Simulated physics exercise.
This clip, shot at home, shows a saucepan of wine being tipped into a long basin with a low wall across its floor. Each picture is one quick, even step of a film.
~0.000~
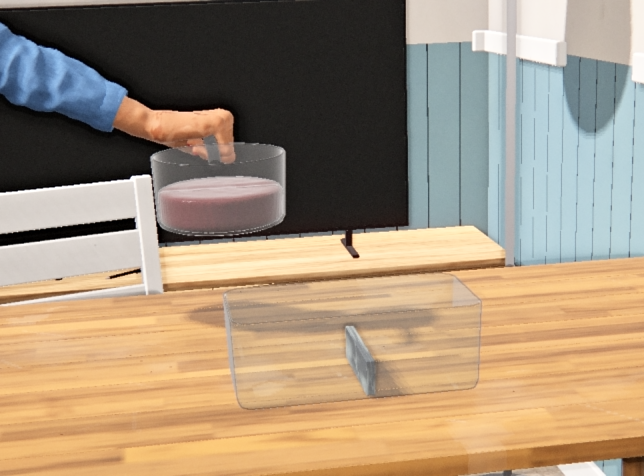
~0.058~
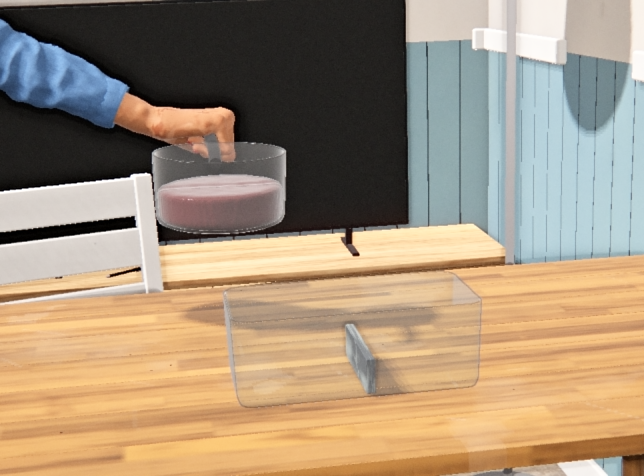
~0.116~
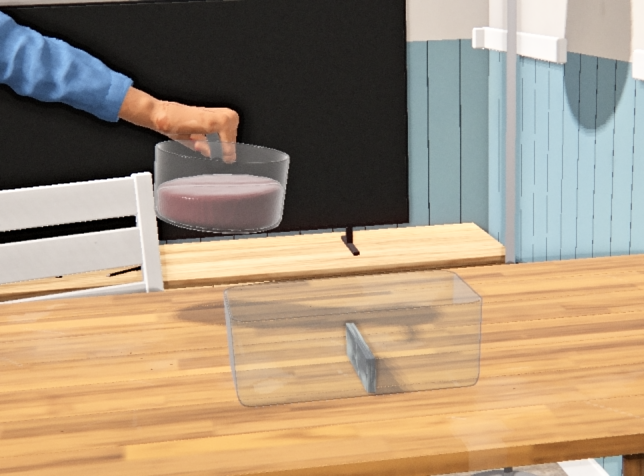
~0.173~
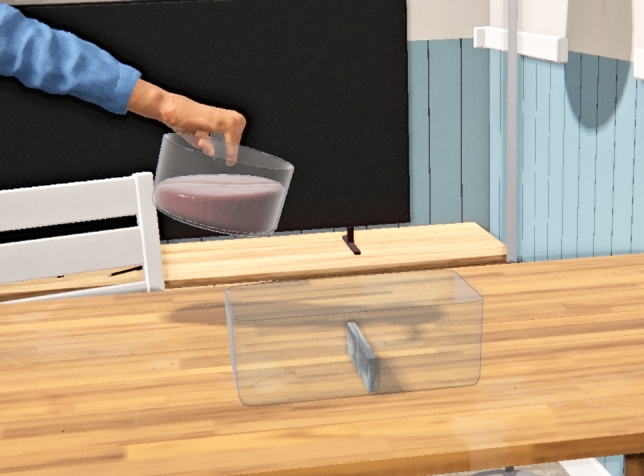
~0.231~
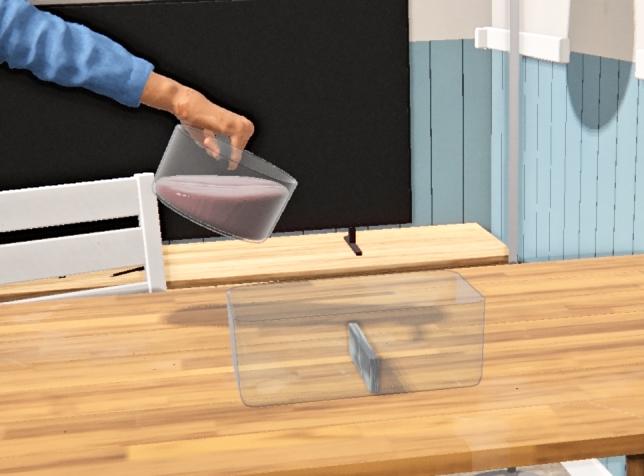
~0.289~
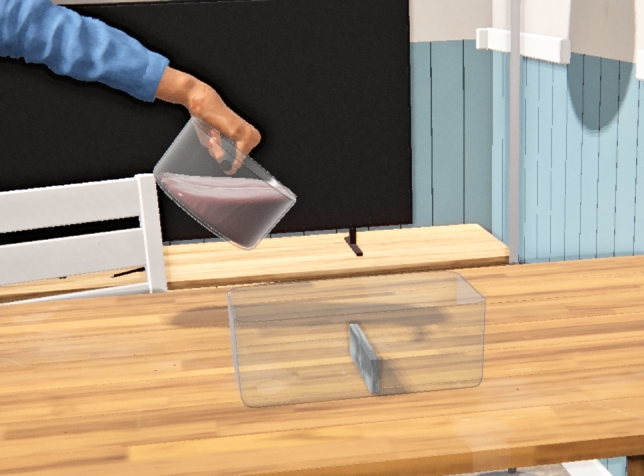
A hand holding a clear round container of wine above a long transparent basin with a low wall, gradually tilting it rightward.
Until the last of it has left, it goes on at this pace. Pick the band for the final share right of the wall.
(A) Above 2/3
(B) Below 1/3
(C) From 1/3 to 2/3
Below 1/3 (B).
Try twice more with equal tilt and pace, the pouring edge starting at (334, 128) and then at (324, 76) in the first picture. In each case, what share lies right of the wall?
Estimate, first then second: 70 per cent and 75 per cent.
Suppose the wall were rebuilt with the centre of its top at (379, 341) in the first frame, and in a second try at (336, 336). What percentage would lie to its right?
You'd get roughly 10 per cent the first time and roughly 20 per cent the second.
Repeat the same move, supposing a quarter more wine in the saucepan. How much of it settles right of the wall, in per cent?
Close to 10 per cent, more or less.
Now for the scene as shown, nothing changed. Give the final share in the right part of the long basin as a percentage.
5 % or thereabouts.
A moment on, the saucepan is tipped on its side and 33 per cent is still to pour, 24 is left of the wall and 0 right of it.
Next, the saucepan is tipped right over and 12 per cent is still to pour, 74 is left of the wall and 1 right of it.
Then the saucepan is tipped right over and 3 per cent is still to pour, 85 is left of the wall and 5 right of it.
Later the saucepan is tipped right over and 0 per cent is still to pour, 90 is left of the wall and 6 right of it.
In the end 91 per cent lies left of the wall, 6 right of it and 4 outside.
